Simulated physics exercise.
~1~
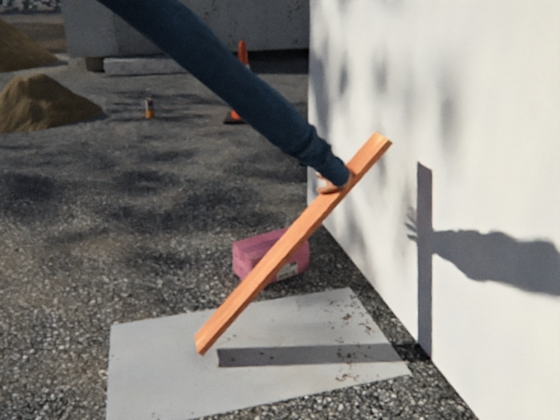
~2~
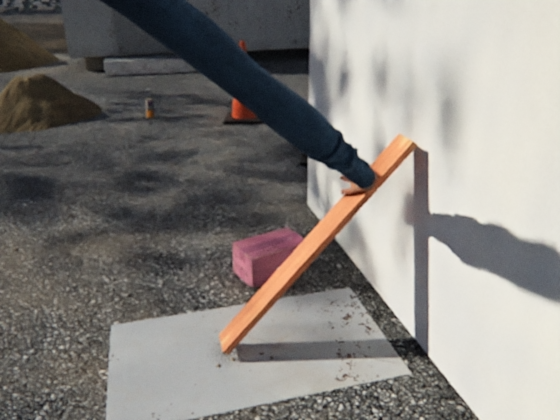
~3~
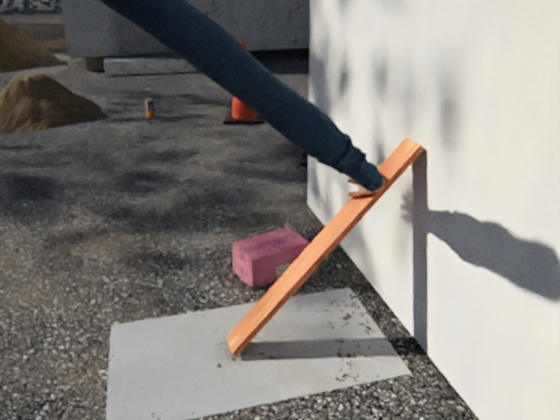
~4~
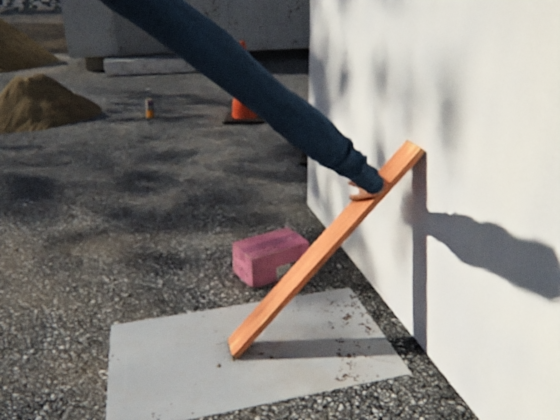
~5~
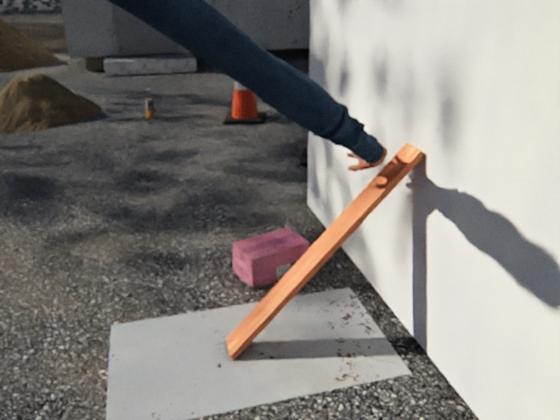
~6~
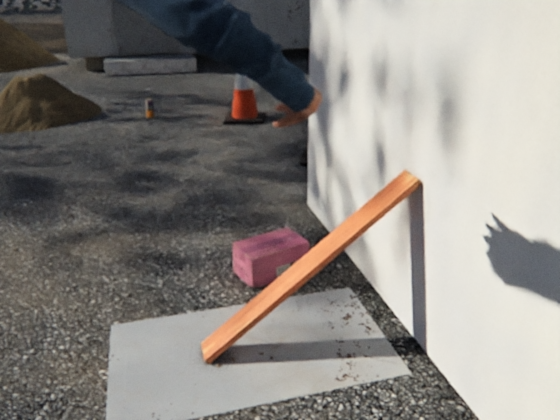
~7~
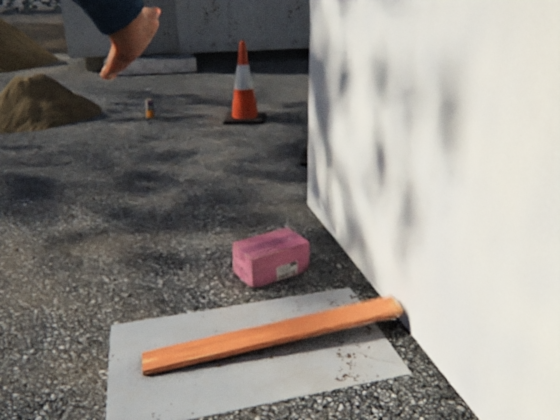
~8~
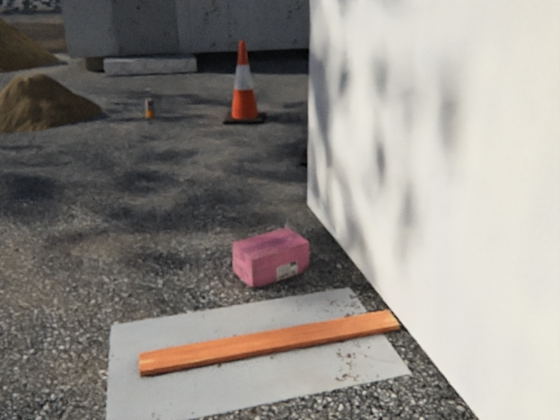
Orange plank leaned against a white wall by a hand, then released, sliding down to lie flat beside a still pink box.
